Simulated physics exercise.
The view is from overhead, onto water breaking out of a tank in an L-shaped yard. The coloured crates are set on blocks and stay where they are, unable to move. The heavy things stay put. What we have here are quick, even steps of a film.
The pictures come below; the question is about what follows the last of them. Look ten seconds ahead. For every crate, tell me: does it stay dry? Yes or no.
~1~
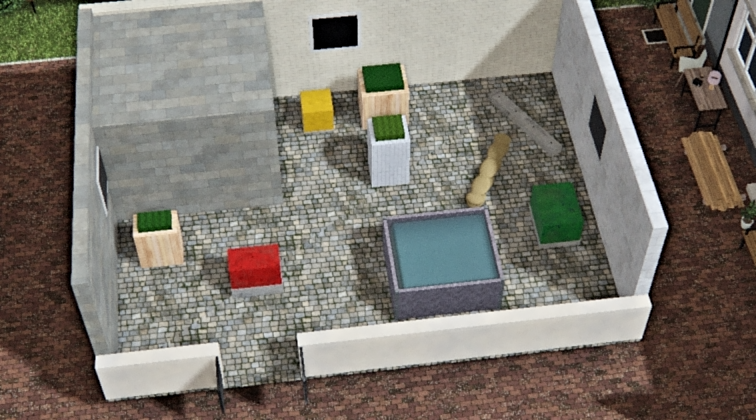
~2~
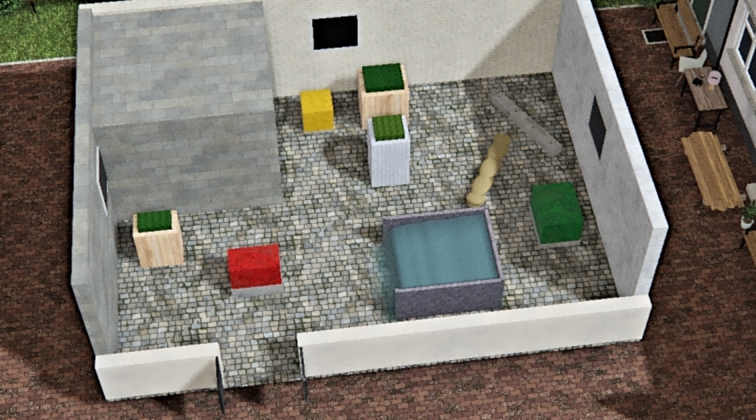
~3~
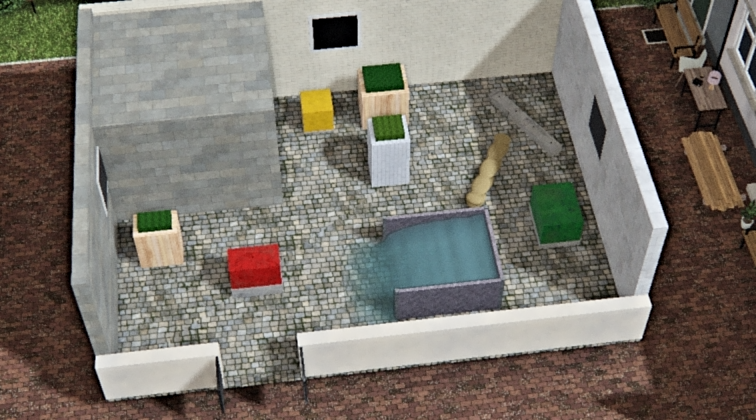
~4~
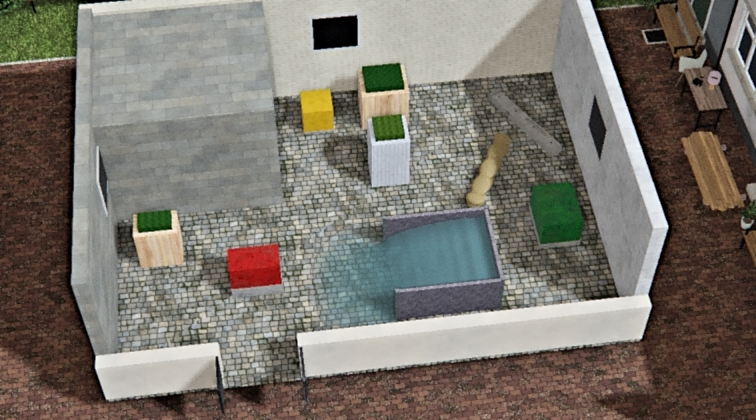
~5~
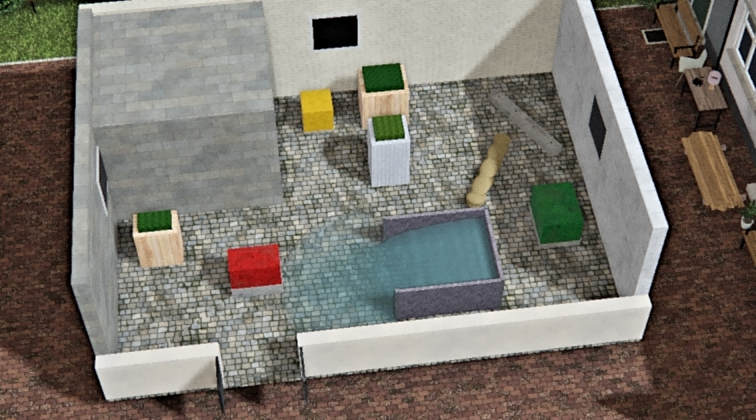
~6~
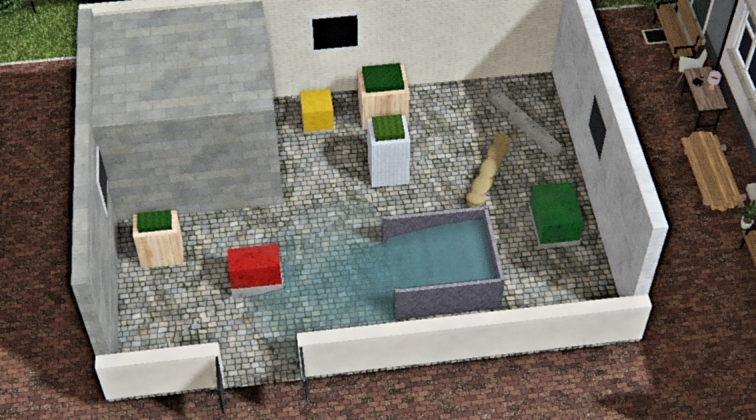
Here is how it goes: The green crate, yes, it stays dry; the red crate, no, it gets wet; the yellow crate, no, it gets wet.
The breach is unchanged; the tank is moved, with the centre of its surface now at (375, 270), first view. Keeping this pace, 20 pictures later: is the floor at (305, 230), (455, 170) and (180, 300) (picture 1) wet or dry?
First drenched; next unwetted; last drenched.
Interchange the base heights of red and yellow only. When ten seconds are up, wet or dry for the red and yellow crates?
Red crate: Flooded; yellow crate: Untouched.
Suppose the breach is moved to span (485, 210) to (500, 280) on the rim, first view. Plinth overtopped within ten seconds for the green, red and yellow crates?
In that case the green is flooded, the red is never flooded and the yellow is flooded.
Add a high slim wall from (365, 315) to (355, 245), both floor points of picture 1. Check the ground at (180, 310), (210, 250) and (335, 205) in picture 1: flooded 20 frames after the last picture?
First inundated, then unwetted, then inundated.
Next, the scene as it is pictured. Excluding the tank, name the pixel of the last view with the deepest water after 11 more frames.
Check roughly (130, 366).
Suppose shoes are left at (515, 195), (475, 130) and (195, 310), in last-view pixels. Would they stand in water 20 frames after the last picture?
Going through them in order, I'd call them clear, clear and drenched.
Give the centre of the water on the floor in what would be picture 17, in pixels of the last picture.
Somewhere near (297, 287).
A moment on, water covers 35 % of the floor; the green crate not reached, the red crate water round its plinth, the yellow crate not reached.
Next, water covers 40 % of the floor; the green crate not reached, the red crate water round its plinth, the yellow crate not reached.
Then, water covers 45 % of the floor; the green crate not reached, the red crate water round its plinth, the yellow crate water round its plinth.
Later, water covers 60 % of the floor; the green crate not reached, the red crate water round its plinth, the yellow crate water round its plinth.
In the end, water covers 80 % of the floor; the green crate stayed above the water, the red crate was topped, the yellow crate was topped.
